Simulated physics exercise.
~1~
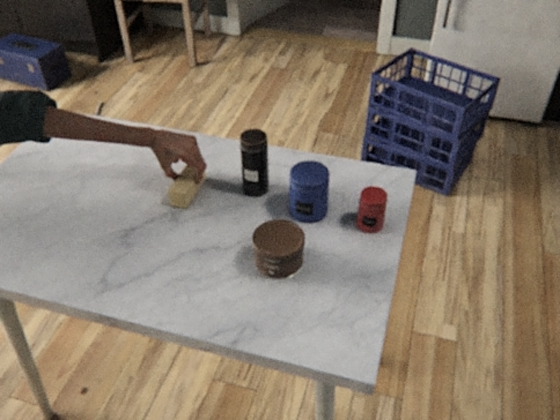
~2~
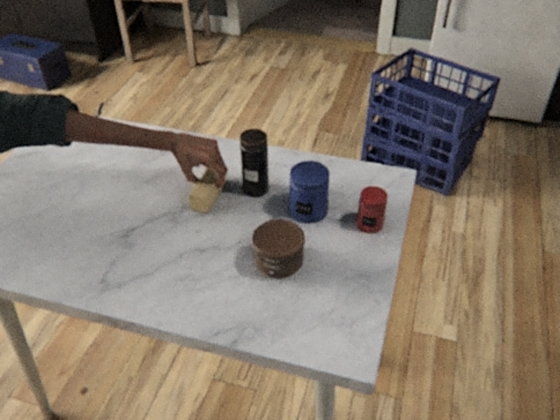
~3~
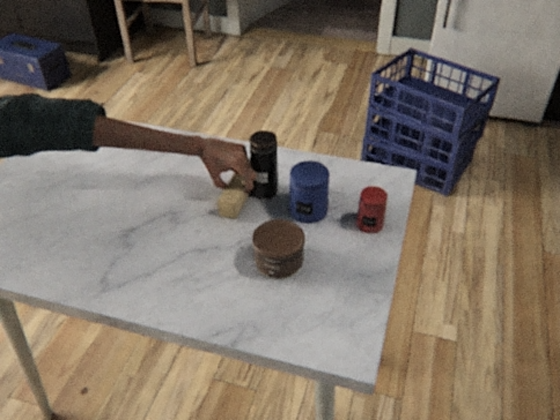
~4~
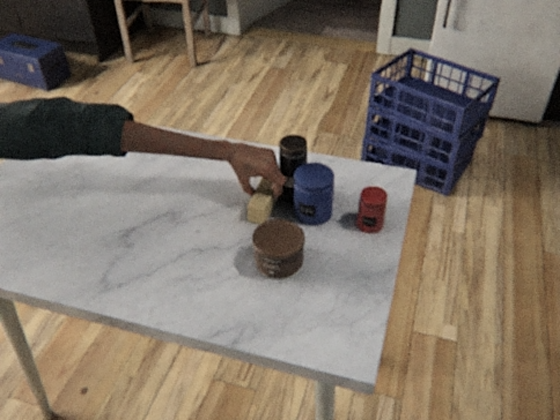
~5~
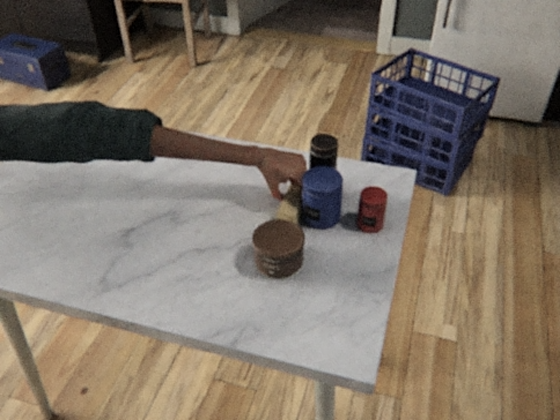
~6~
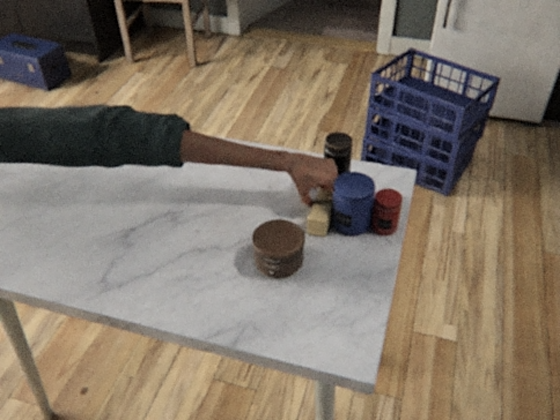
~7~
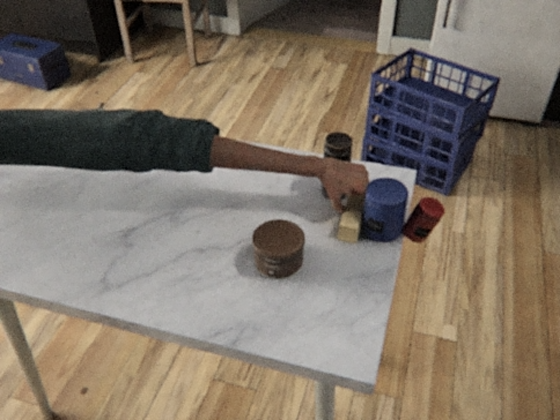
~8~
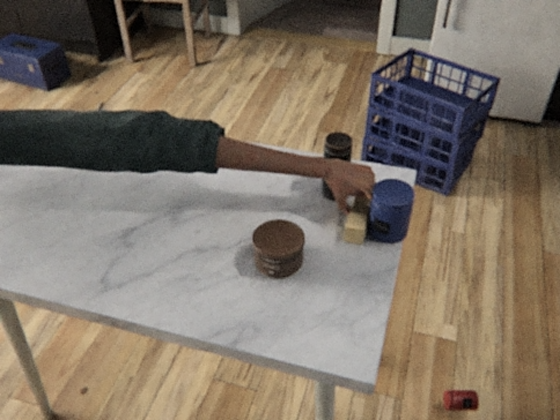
A hand in a dark green sleeve slides a small pale block rightward across a white marbled table, seen from above in a room with a wooden floor and blue crates behind. A black jar, a blue jar and a red jar stand to the block's right, with a brown tub nearer the front. The push first carries the black jar right, then moves the blue jar too. Next the red jar is shifted to the table's right end, where it tips over the edge. It ends lying on the floor, while the black and blue jars stay upright and the tub remains unmoved.
